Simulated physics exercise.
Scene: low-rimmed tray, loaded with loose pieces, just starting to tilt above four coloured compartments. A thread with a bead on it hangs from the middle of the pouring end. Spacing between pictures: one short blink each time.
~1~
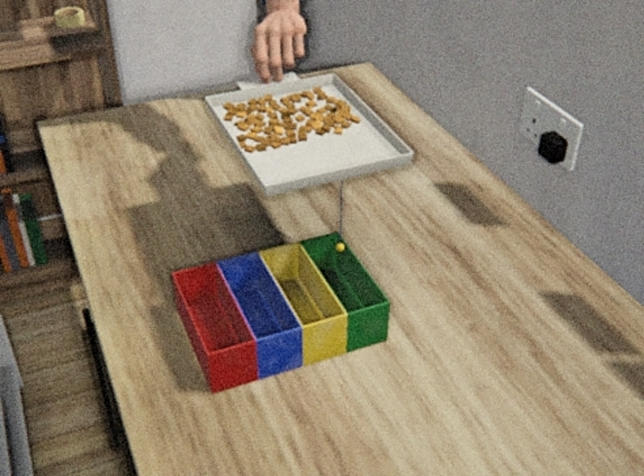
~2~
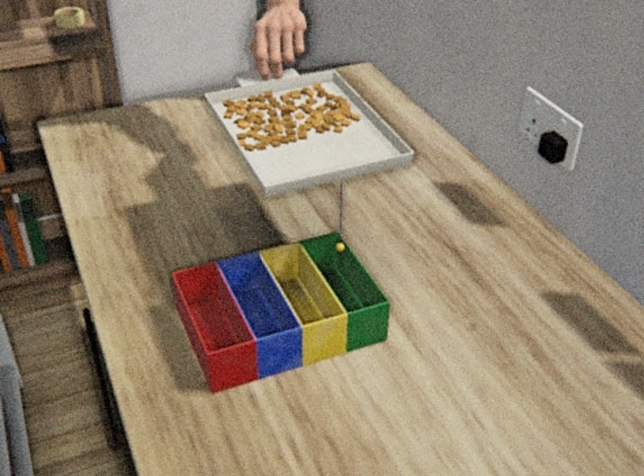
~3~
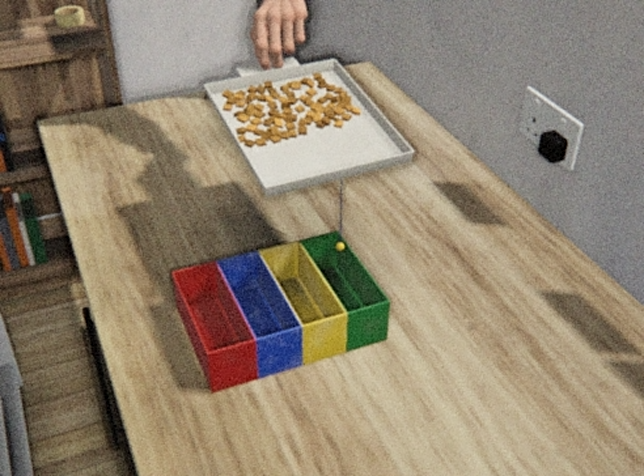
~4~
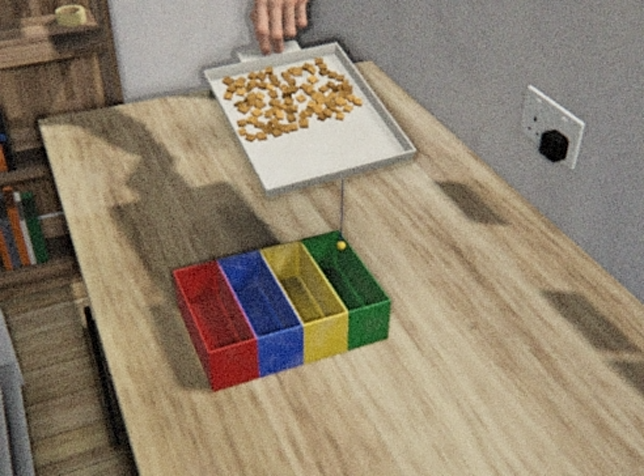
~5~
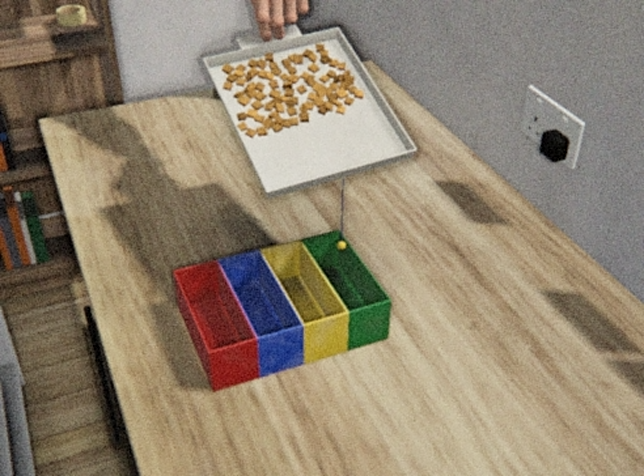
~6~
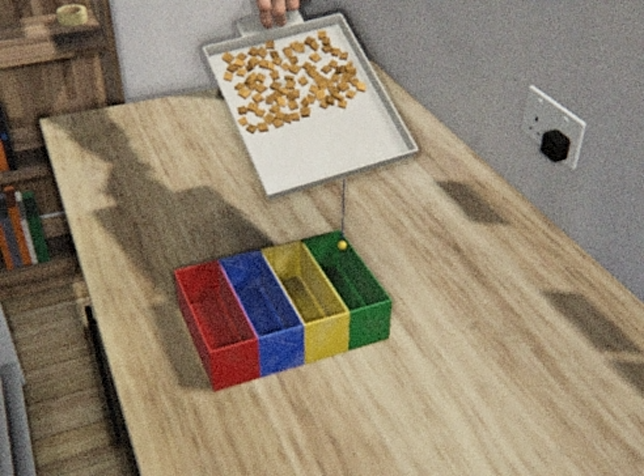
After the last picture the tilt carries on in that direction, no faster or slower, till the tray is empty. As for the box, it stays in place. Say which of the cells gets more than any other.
That would be the yellow cell.
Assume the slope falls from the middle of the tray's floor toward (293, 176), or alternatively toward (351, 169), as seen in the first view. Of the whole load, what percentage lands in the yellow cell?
Respectively close to 70 and 10 in a hundred.
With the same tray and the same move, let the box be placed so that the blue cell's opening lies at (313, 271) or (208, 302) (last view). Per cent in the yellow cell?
About 10 per cent, then about 10 per cent.
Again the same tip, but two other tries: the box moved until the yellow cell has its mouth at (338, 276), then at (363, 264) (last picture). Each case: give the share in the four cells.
It would be roughly 100 per cent in the first placement and roughly 100 per cent in the second.
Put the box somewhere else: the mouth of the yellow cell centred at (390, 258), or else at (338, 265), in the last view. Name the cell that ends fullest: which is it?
Red, then blue.
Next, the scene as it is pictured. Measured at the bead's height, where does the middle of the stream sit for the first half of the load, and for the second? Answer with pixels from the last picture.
About (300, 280) to begin with, then about (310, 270).
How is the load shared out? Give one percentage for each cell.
Red cell: Around 0 percent; blue cell: Around 20 percent; yellow cell: Around 50 percent; green cell: Around 20 percent.
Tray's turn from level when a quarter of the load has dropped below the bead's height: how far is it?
Around 85 degrees of turn.
Soon, tray tipped steeply; nearly all on the tray; a small part falling or outside the box.
A while on, tray tipped past a quarter turn; about half on the tray; about a quarter in the yellow cell; a small part in the blue cell; a small part in the green cell; a small part falling or outside the box.
Towards the end, tray tipped past a quarter turn; about half in the yellow cell; about a quarter in the green cell; about a quarter in the blue cell; a small part falling or outside the box.
Finally, tray tipped past a quarter turn; about half in the yellow cell; about a quarter in the green cell; about a quarter in the blue cell; none in the red cell; a small part outside the box.
